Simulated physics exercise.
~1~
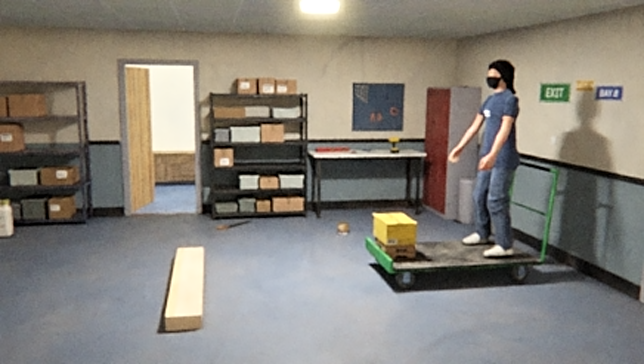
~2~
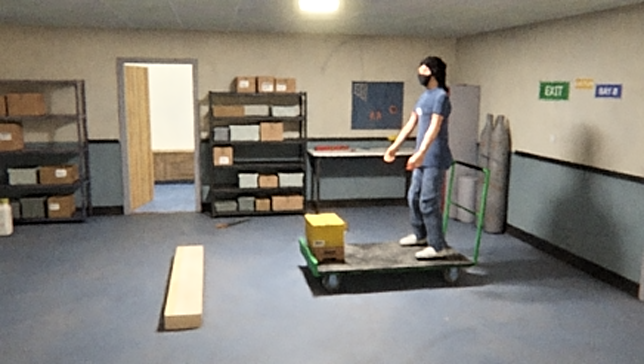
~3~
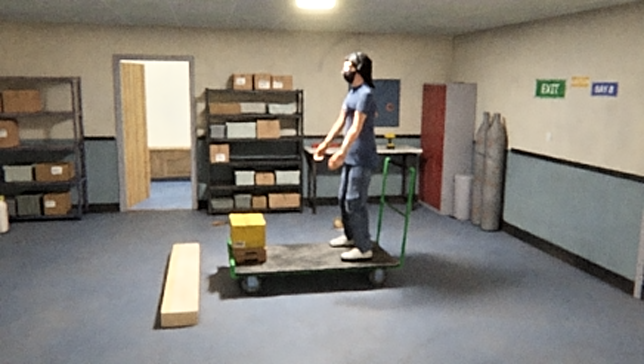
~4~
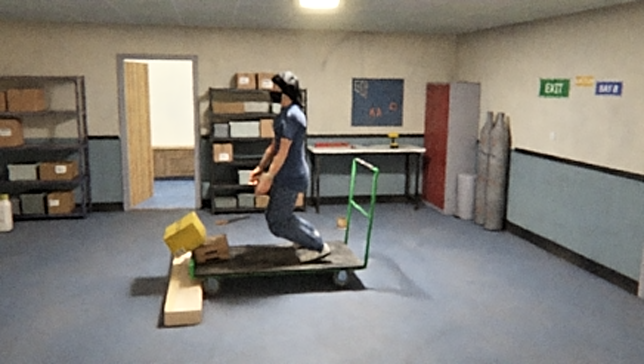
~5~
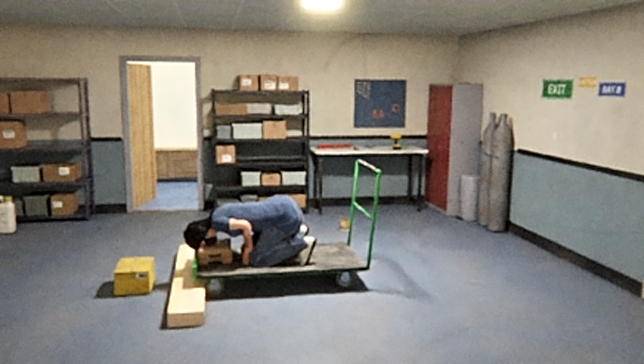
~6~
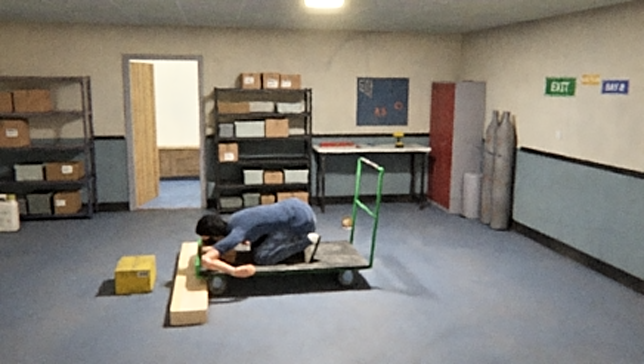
A person in blue rode a flatbed trolley leftward until it stopped at a kerb, and the yellow parcel in front tumbled over the edge onto the floor while the rider folded forward, ending crouched face down on the deck beside the brown box.
